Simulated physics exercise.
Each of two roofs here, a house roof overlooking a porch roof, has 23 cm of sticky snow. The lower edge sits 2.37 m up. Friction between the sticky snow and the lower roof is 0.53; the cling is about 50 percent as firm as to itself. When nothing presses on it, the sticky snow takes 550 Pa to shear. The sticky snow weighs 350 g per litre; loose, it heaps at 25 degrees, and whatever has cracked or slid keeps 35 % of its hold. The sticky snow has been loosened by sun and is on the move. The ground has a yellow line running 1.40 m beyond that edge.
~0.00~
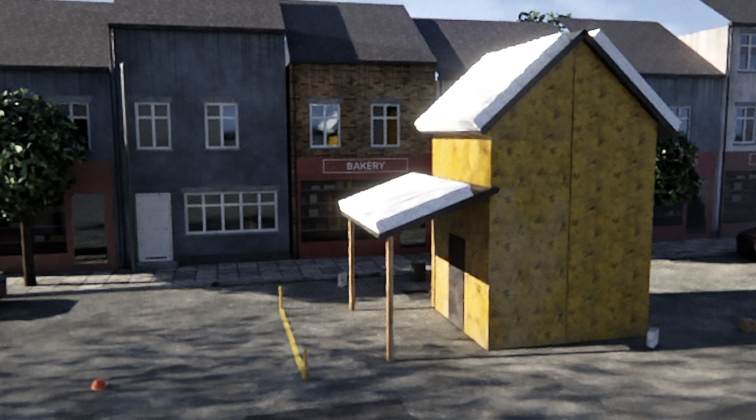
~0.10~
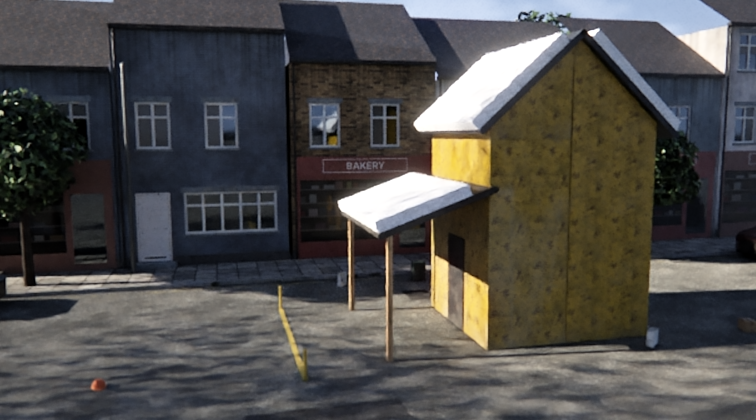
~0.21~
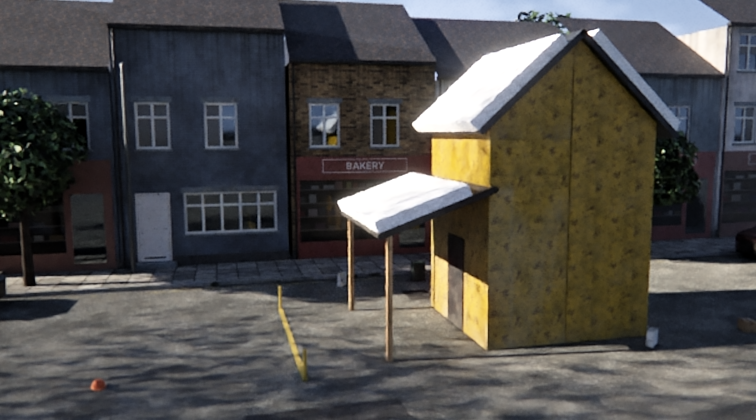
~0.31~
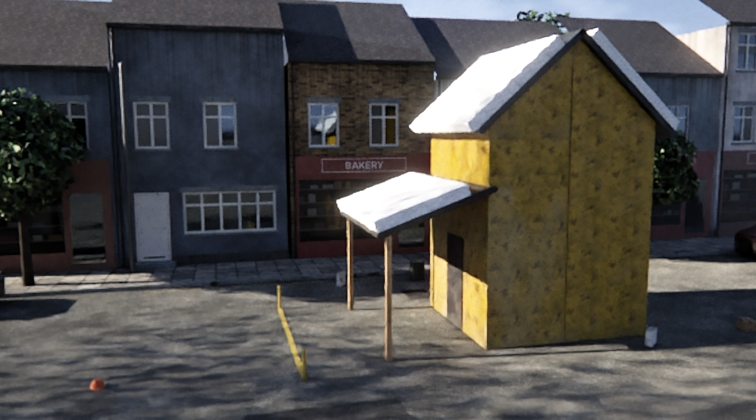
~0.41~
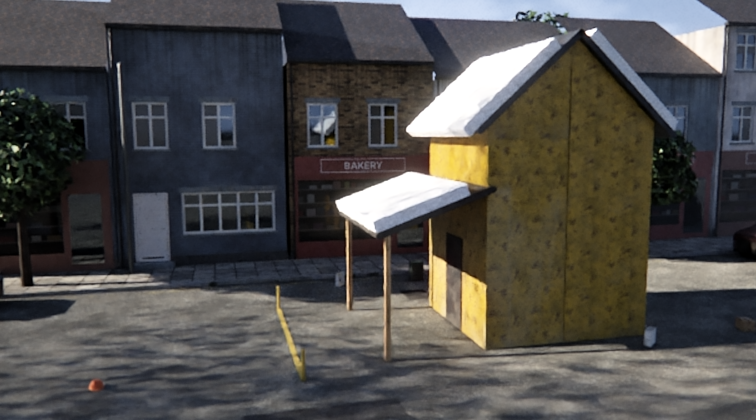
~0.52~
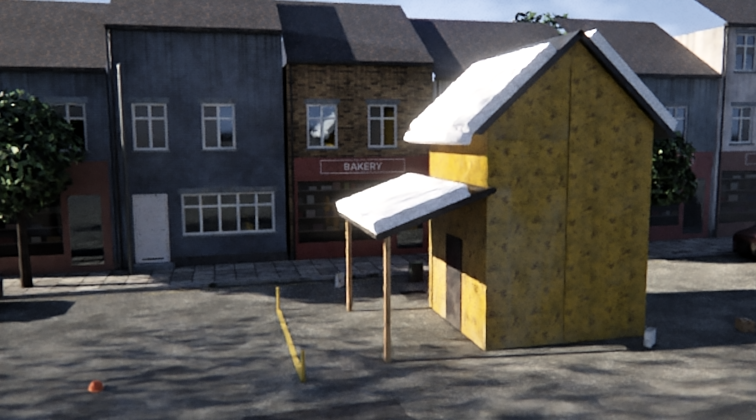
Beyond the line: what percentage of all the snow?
I would say close to 12 percent.
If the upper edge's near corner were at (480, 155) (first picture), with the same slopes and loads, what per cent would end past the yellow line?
In that case it would be around 0 percent.
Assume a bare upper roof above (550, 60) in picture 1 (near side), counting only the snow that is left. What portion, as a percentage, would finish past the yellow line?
Roughly 3 per cent.
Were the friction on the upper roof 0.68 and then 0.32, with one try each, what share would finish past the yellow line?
First try 5 per cent, second try 30 per cent.
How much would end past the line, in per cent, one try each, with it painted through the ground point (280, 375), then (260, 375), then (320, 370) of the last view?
I'd guess near 7 %, then near 3 %, and near 20 % on the last try.
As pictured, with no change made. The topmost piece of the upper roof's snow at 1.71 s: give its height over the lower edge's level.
It sits some 1.2 m above the lower edge at that time.
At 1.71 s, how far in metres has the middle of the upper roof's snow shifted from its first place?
It has shifted some 2.8 m.
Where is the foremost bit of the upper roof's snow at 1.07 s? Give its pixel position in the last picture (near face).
Near (426, 195).
After 1.07 s, none is below the lower edge and 0 % is past the line.
After 1.71 s, none is below the lower edge and 0 % is past the line.
After 2.36 s, 30 % is below the lower edge and 0 % is past the line.
After 3.00 s, 41 % is below the lower edge and 12 % is past the line.
After 4.00 s, 41 % is below the lower edge and 12 % is past the line.
